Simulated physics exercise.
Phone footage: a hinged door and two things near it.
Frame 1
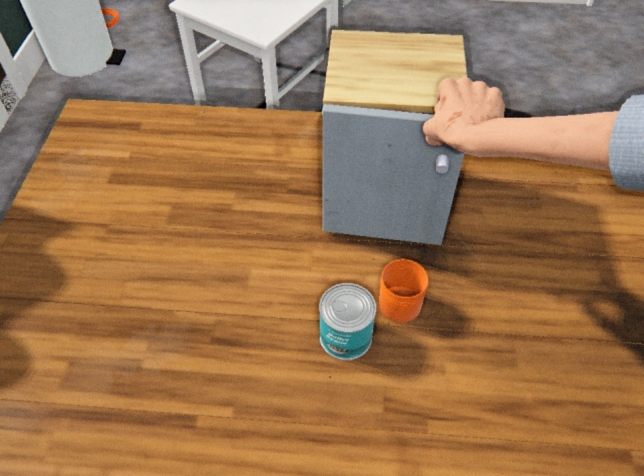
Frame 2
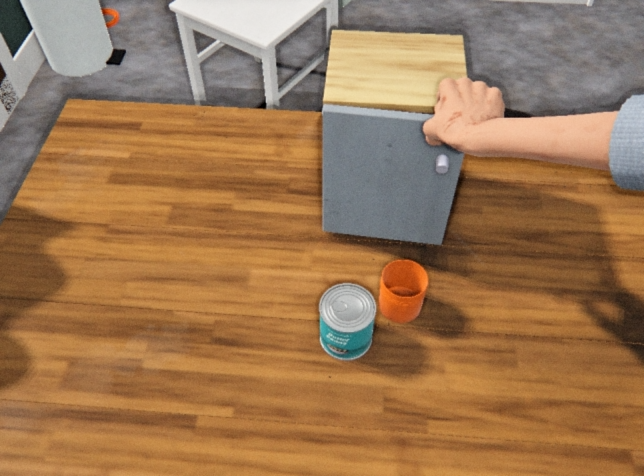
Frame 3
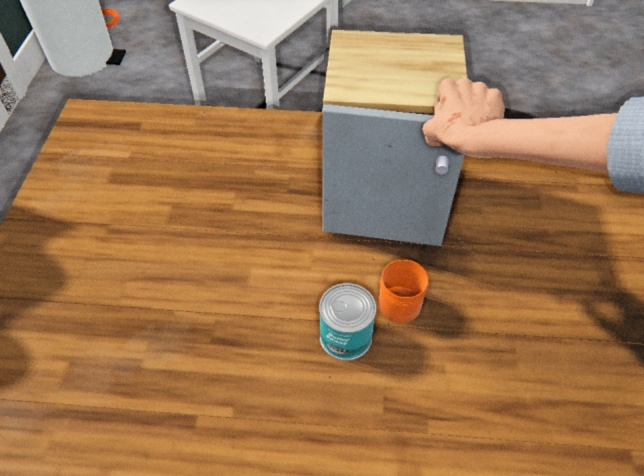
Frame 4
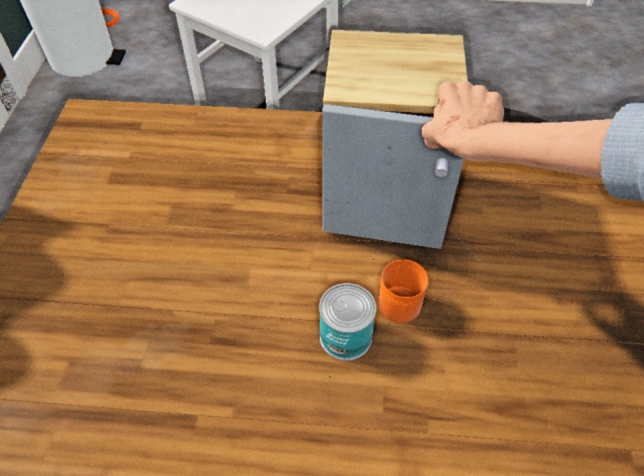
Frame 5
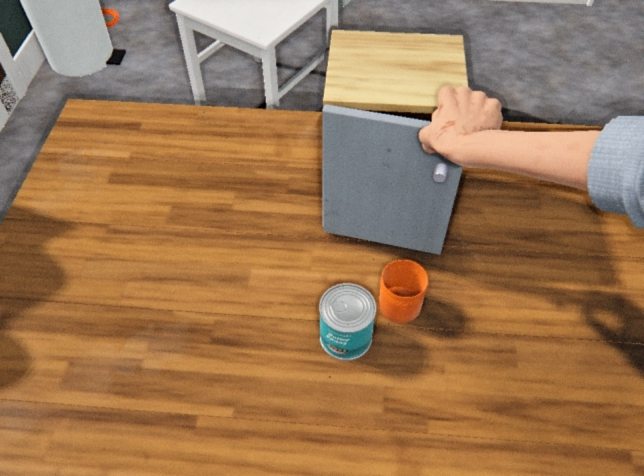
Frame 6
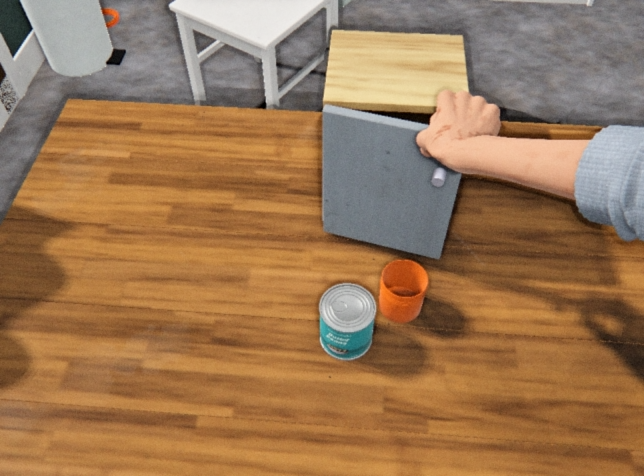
A hand gripped the top edge of a small cabinet's gray door and, after barely moving, pulled it slightly open, while a turquoise can and an orange cup stayed still on the wooden table.
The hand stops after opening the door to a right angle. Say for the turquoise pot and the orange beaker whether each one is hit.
Here the turquoise pot is hit, the orange beaker is hit.
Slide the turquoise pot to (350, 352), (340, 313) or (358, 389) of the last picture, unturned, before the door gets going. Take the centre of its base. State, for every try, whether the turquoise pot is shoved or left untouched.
In order, the turquoise pot gets bumped, then gets bumped, then is spared.
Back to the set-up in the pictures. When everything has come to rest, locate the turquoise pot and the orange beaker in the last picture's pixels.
In the last picture, the turquoise pot sits at (261, 363) while the orange beaker sits at (312, 349).
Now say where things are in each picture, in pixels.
The first picture shows door 4° open; turquoise pot (347, 322); orange beaker (402, 292); door (388, 186).
The second picture shows door 4° open; orange beaker (402, 292); door (388, 186).
The third picture shows door 5° open; turquoise pot (347, 322); door (387, 187).
The fourth picture shows door 6° open; orange beaker (402, 292); door (387, 189).
The fifth picture shows door 10° open; turquoise pot (347, 322); door (387, 191).
The sixth picture shows door 13° open; turquoise pot (347, 322); orange beaker (402, 292); door (386, 194).
Then, 1.32 s on from there, door 60° open; turquoise pot displaced about its own width near (311, 340); orange beaker displaced about its own width near (359, 326).
In the end, the turquoise pot gets shoved, near (261, 363); the orange beaker gets shoved, near (312, 349).
